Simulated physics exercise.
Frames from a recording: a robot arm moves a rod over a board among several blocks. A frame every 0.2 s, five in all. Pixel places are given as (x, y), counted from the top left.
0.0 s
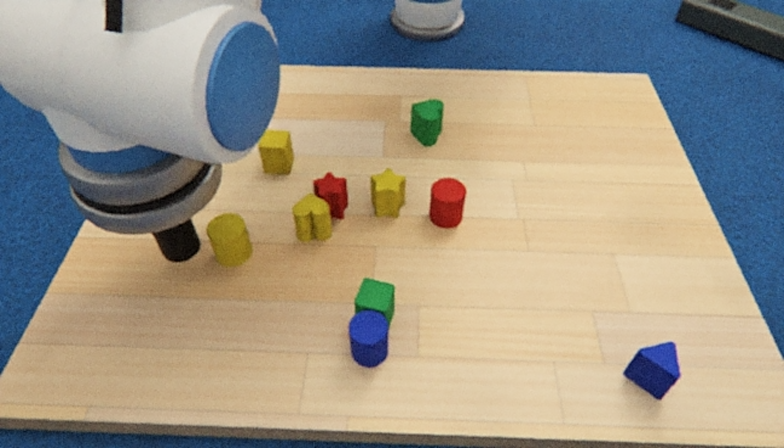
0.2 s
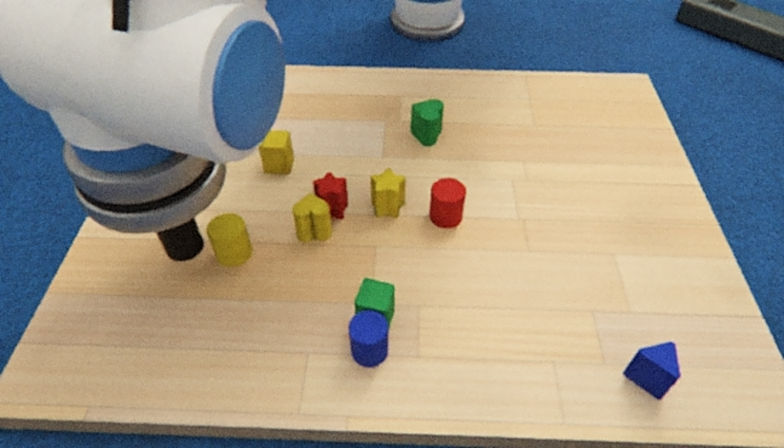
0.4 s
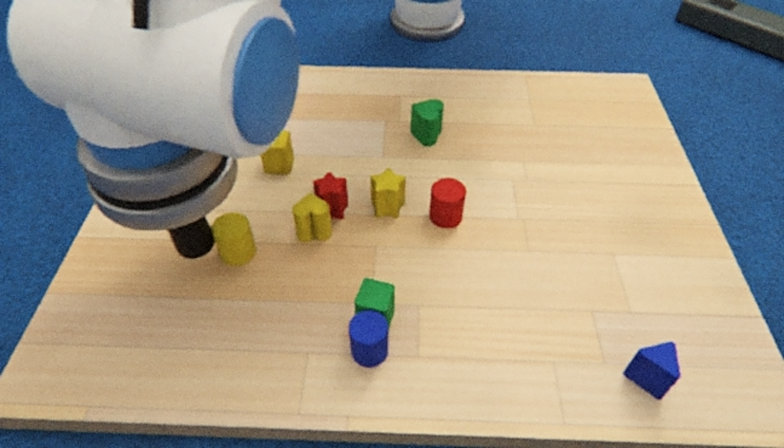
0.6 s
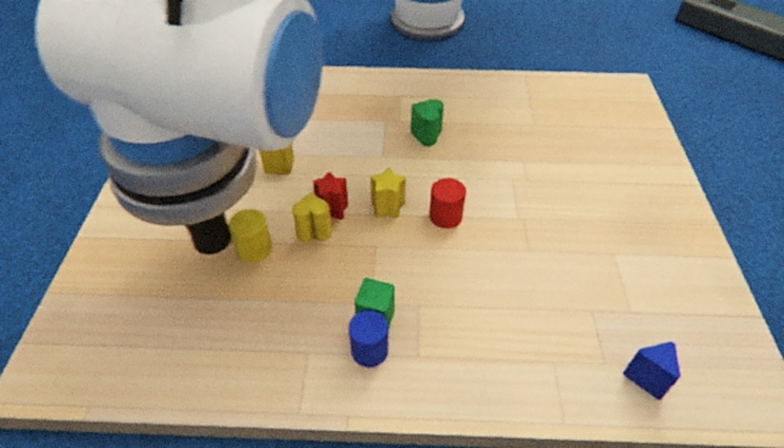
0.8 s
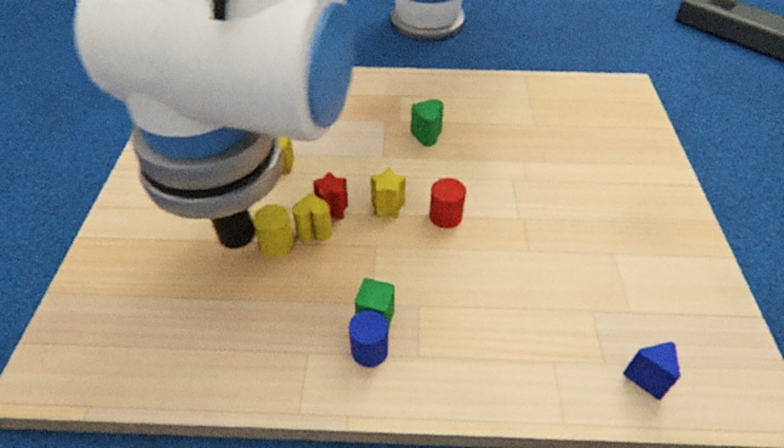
On a wooden board over blue carpet, a robot arm moves its black rod right, pushing a yellow cylinder toward nearby blocks.
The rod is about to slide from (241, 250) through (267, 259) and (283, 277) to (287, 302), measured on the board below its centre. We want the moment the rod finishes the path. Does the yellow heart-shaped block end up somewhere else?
Final answer: Yes.
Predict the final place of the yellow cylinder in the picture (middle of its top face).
Answer: (305, 224).
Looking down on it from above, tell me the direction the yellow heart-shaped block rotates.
From above, the yellow heart-shaped block will be seen to turn anti-clockwise.
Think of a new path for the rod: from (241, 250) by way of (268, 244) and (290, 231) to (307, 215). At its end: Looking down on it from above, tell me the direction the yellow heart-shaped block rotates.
Bird's-eye view: Counterclockwise.
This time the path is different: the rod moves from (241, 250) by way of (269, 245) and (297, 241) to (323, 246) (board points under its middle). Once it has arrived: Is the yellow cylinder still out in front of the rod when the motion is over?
Yes, that is how it ends up.
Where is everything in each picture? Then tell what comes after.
Lower end of the rod (182, 248), tops of blocks, yellow cylinder (226, 226), yellow heart-shaped block (310, 205), red star block (330, 183), green square (375, 294), in the first frame.
Rod (185, 247), blocks as before, in the second frame.
Rod (196, 245), yellow cylinder (230, 225), in the third frame.
Rod (213, 241), yellow cylinder (247, 222), in the fourth frame.
Rod (237, 235), yellow cylinder (271, 217), yellow heart-shaped block (310, 205), red star block (330, 183), green square (375, 294), in the fifth frame.
What follows on the original path. Halfway along, rod (274, 253); yellow cylinder (305, 224); yellow heart-shaped block (329, 201), turned 25° anticlockwise; red star block (335, 179), turned 10° anticlockwise.
At the end, rod (283, 288); yellow cylinder (305, 224); yellow heart-shaped block (329, 201), turned 25° anticlockwise; red star block (335, 179), turned 10° anticlockwise; green square not moved.
